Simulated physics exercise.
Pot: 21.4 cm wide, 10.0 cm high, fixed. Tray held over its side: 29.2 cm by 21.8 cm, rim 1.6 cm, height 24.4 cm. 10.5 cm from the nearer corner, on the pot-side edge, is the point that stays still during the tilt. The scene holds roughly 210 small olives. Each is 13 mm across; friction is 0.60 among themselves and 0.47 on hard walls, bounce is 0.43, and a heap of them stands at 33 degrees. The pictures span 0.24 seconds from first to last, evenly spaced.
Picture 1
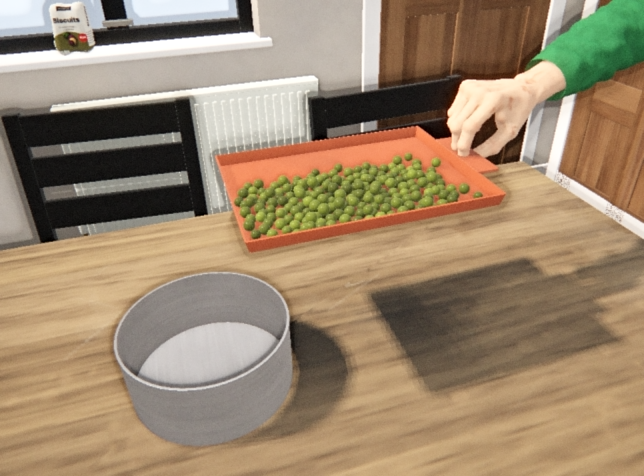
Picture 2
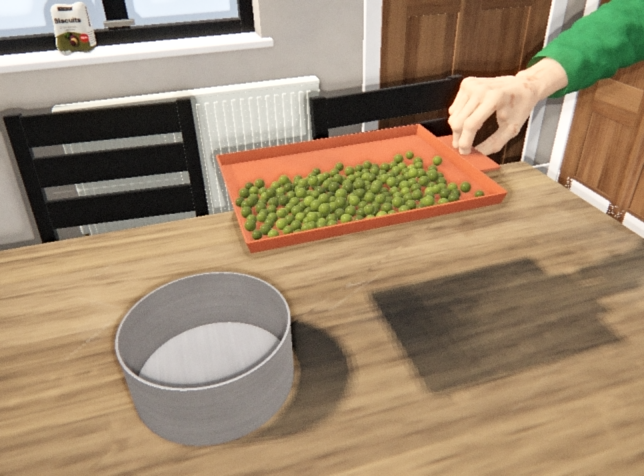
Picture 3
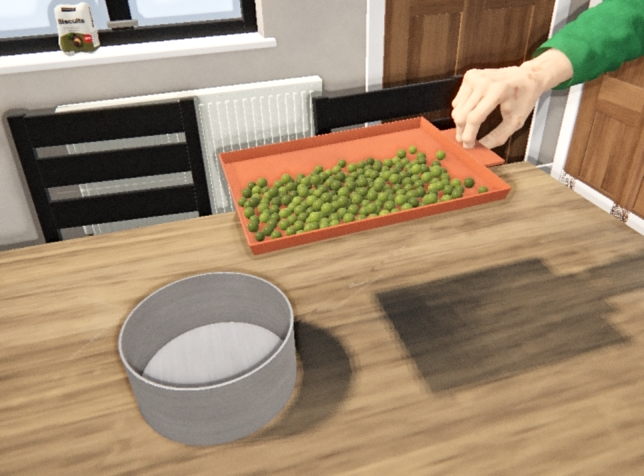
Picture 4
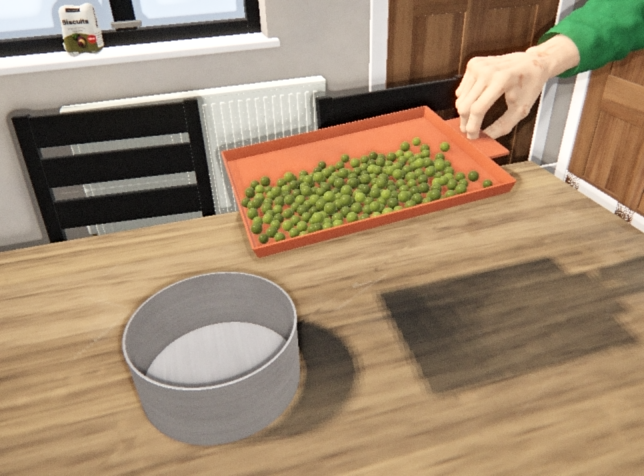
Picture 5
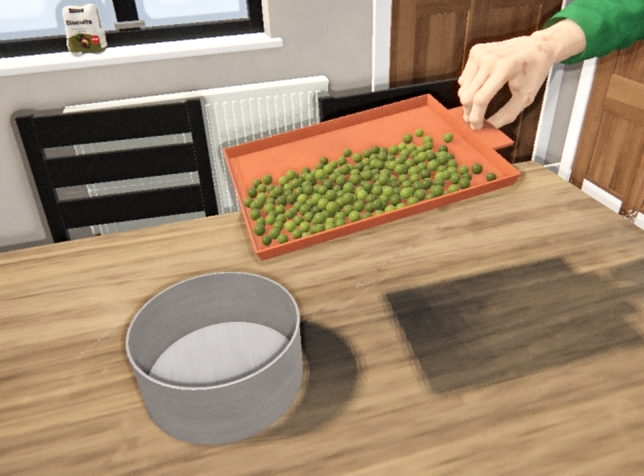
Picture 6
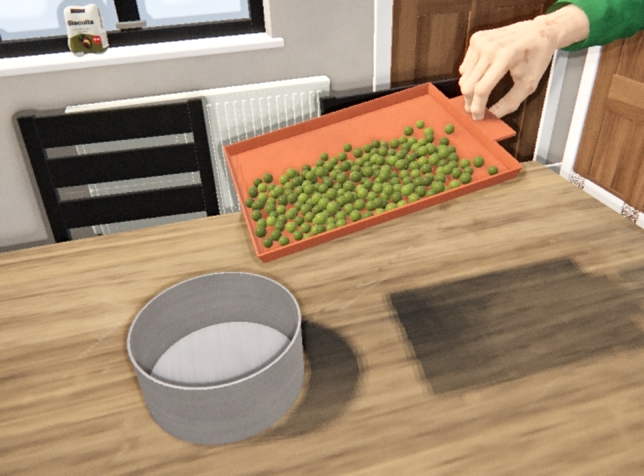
At the start, a hand in a green sleeve holds an orange tray of small green olives nearly level above a wooden table, with an empty grey pot at the left. The hand then gradually tilts the tray slightly, lowering its left side toward the pot while the olives stay bunched on it.
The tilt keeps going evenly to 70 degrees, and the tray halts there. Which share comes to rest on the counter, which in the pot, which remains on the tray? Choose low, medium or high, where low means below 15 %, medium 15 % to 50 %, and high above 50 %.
Shares - counter: Medium, pot: Medium, tray: Medium.
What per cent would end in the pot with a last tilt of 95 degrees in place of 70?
Then about 65 per cent.
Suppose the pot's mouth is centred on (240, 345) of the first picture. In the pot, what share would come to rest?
About 70 per cent.
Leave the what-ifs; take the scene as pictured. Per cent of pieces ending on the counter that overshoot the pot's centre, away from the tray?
Roughly 10 per cent.
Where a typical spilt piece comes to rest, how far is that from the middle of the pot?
I'd say close to 18 centimetres.
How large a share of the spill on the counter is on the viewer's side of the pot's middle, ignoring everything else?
100 %.
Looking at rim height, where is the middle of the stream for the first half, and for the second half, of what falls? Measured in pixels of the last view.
(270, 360) or so first, later (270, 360).
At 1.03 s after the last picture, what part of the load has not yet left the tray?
Load share: Around 75%.
Then, 0.40 s after the last picture, tilt 41 degrees; the tray holds 100 %, the pot 0 %.
Then, 0.66 s after the last picture, tilt 59 degrees; the tray holds 100 %, the pot 0 %.
Then, 1.03 s after the last picture, tilt 70 degrees; the tray holds 75 %, the pot 10 %.
In the end, counter 35 %, pot 40 %, tray 30 %.
